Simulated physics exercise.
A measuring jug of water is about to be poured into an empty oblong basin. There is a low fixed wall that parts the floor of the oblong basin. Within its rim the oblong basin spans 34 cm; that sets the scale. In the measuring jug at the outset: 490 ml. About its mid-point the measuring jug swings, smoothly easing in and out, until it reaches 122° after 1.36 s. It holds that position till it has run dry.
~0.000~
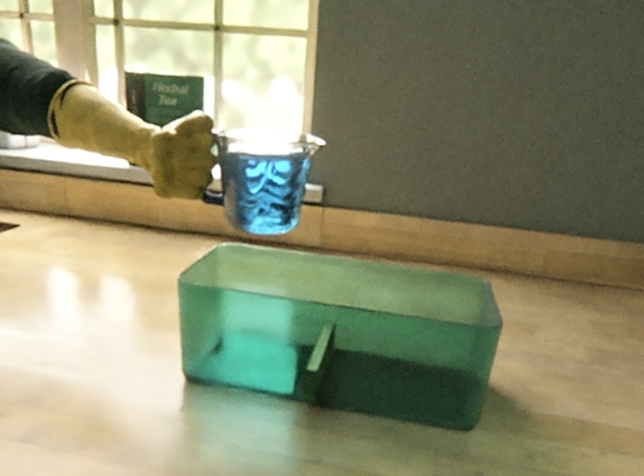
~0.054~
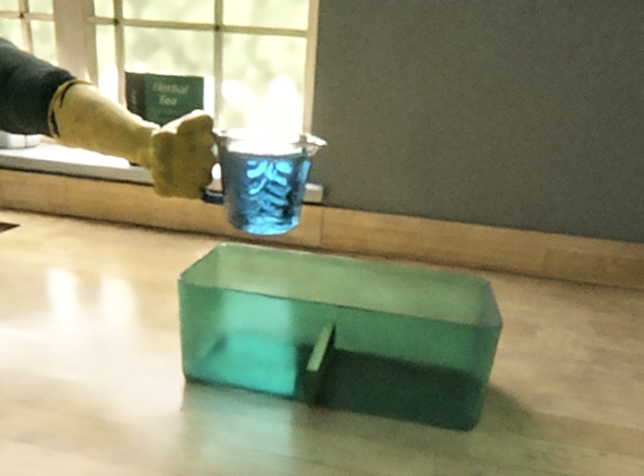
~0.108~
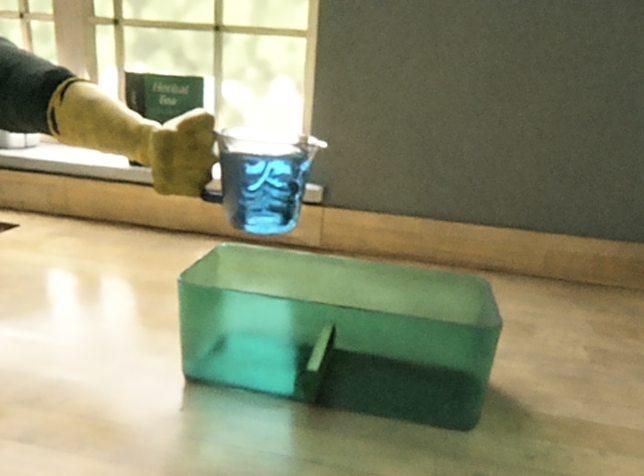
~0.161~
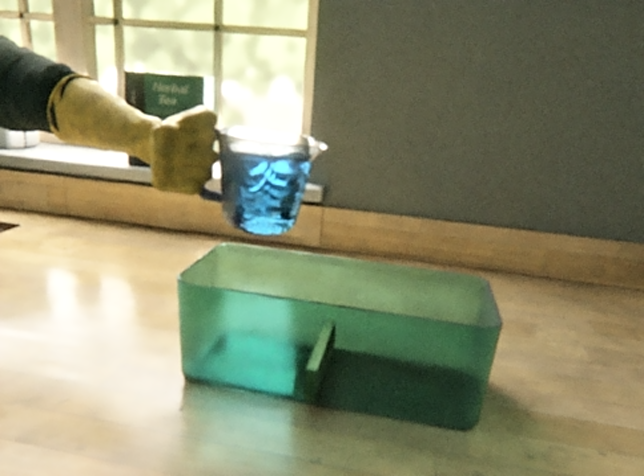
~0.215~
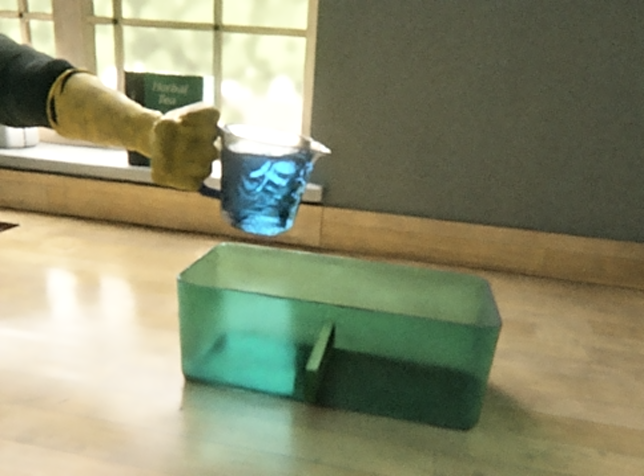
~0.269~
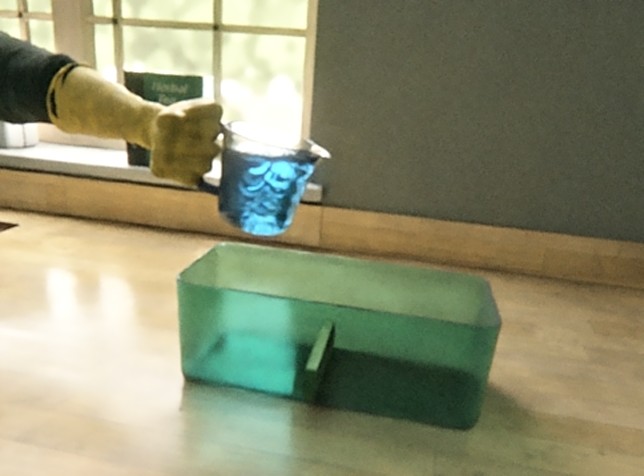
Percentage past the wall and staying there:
86 percent.
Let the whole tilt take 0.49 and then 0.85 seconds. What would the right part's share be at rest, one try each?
Respectively about 65 and 80 percent.
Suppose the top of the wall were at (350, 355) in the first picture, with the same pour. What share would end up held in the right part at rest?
In that case, some 65 percent.
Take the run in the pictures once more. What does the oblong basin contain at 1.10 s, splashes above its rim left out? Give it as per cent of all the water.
Some 88 percent.
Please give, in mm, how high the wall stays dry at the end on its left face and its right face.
I'd say some 36 mm on the left and some 20 mm on the right.
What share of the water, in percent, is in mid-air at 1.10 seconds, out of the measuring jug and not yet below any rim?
Something like 5 per cent is in the air then.
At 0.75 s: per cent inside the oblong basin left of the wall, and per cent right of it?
Left about 0, right about 16.
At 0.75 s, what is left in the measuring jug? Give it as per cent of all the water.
Around 66 in a hundred.
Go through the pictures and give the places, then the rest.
In the first picture, it leans 0°; its right rim is at (326, 143); the water meets the walls at (226, 144) and (311, 153); the oblong basin's rim runs from (199, 261) to (494, 302); the wall's top is at (323, 342).
In the second picture, it leans 0°; its right rim is at (327, 143); the water meets the walls at (226, 144) and (312, 154).
In the third picture, it leans 2°; its right rim is at (327, 145); the water meets the walls at (227, 144) and (312, 154).
In the fourth picture, it leans 4°; its right rim is at (329, 148); the water meets the walls at (228, 144) and (313, 155).
In the fifth picture, it leans 7°; its right rim is at (330, 151); the water meets the walls at (229, 145) and (316, 155).
In the sixth picture, it leans 11°; its right rim is at (332, 156); the water meets the walls at (230, 146) and (320, 156).
Then, 0.75 s in, the tilt is 70° and 65 per cent is still to pour, 0 is left of the wall and 17 right of it.
Then, 1.10 s in, the tilt is 111° and 6 per cent is still to pour, 7 is left of the wall and 82 right of it.
Then, 1.46 s in, the tilt is 122° and 0 per cent is still to pour, 13 is left of the wall and 87 right of it.
Then, 1.86 s in, the tilt is 122° and 0 per cent is still to pour, 13 is left of the wall and 86 right of it.
Finally, 13 per cent lies left of the wall, 86 right of it and 1 outside.
